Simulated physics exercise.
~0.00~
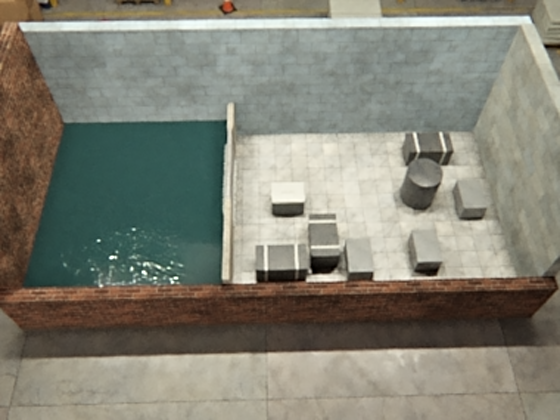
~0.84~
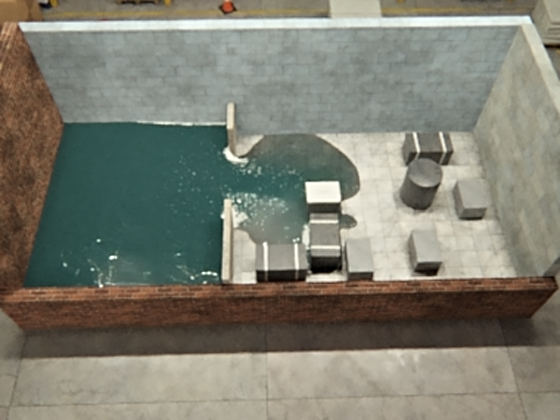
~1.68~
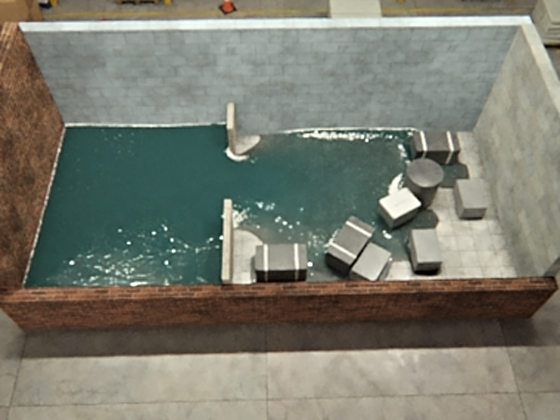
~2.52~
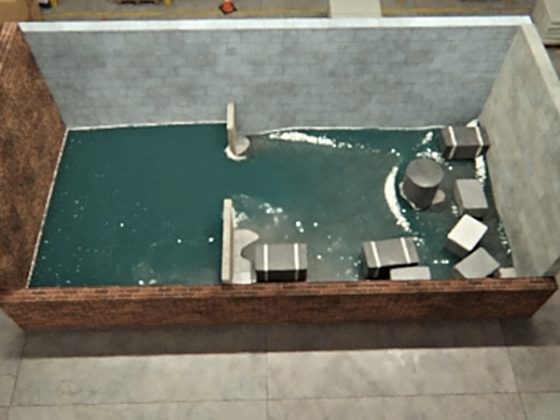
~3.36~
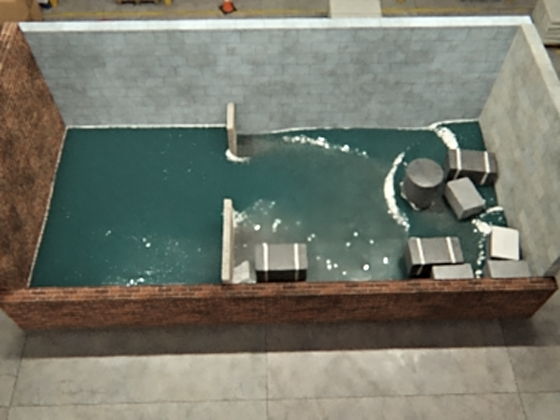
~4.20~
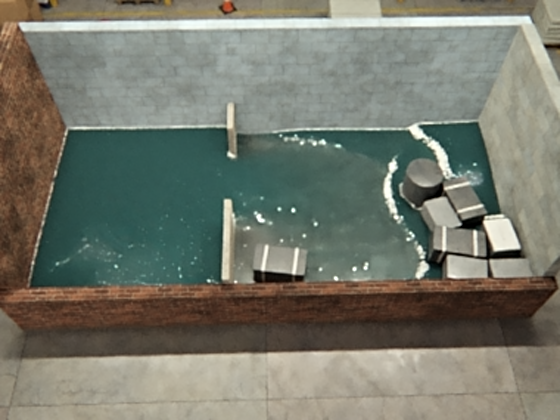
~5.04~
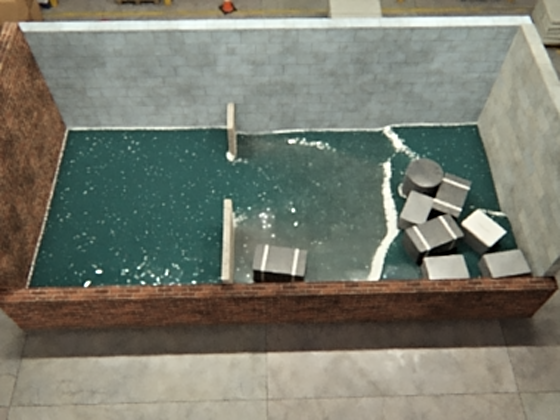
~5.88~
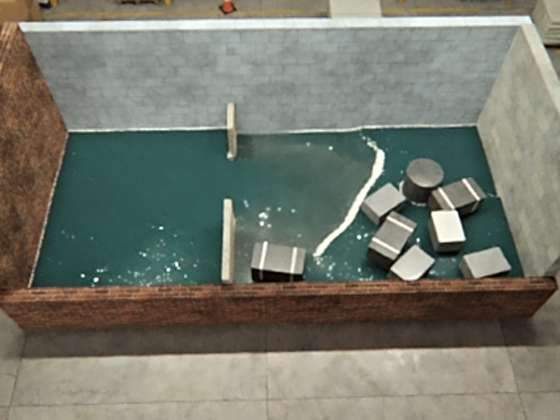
Water pours through a wall gap, pushes most blocks right, then they drift back left.
